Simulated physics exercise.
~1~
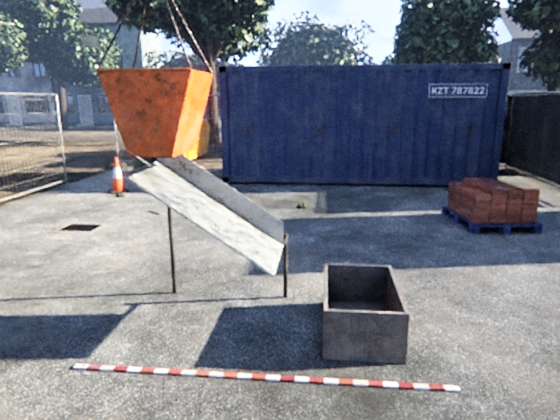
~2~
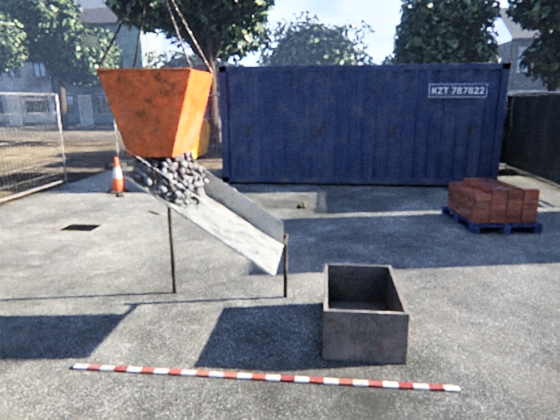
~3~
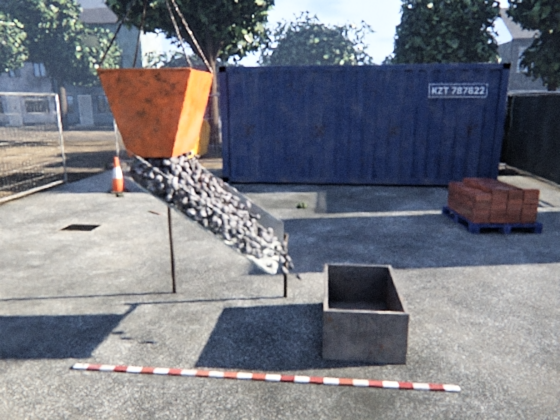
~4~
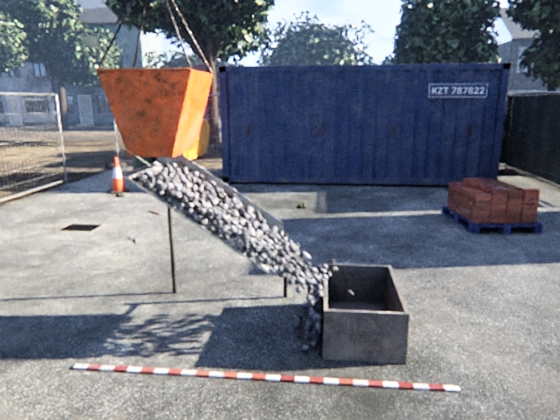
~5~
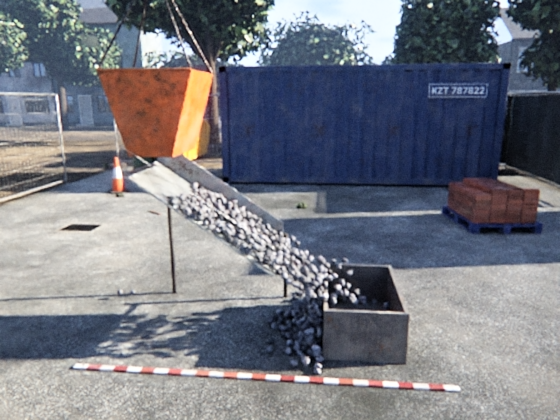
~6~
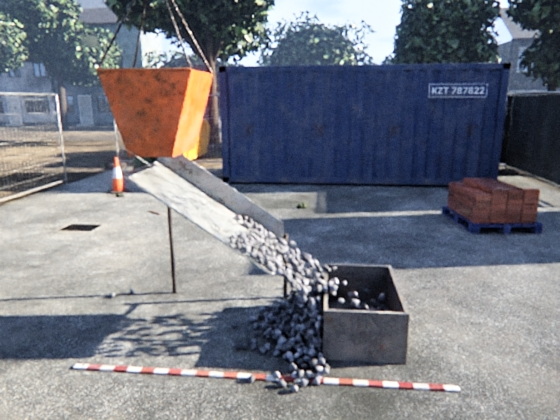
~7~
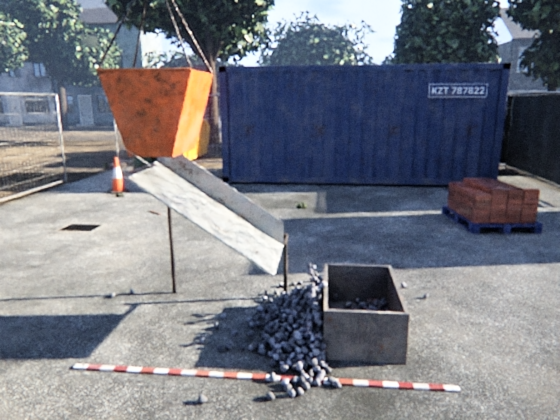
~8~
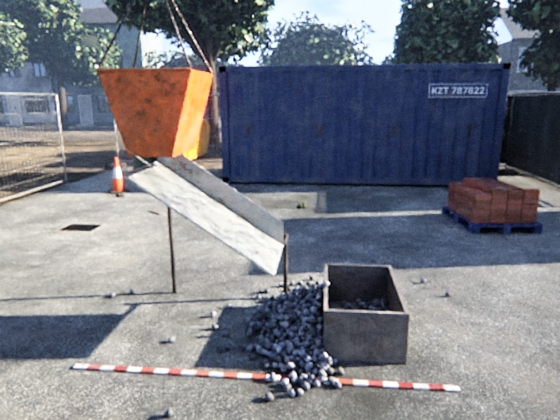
In a paved yard with a blue container and a pallet of bricks behind, an orange skip hangs above a sloping steel chute that points down toward an open grey bin. Grey cobbles drop from the skip onto the top of the chute and slide down to the right, soon covering its length. They spill off the lower end, most falling short against the bin's left side while a few drop inside. The chute empties as the heap spreads over the red and white striped strip. Finally, most cobbles lie piled left of the bin, with only a few inside and some scattered around.
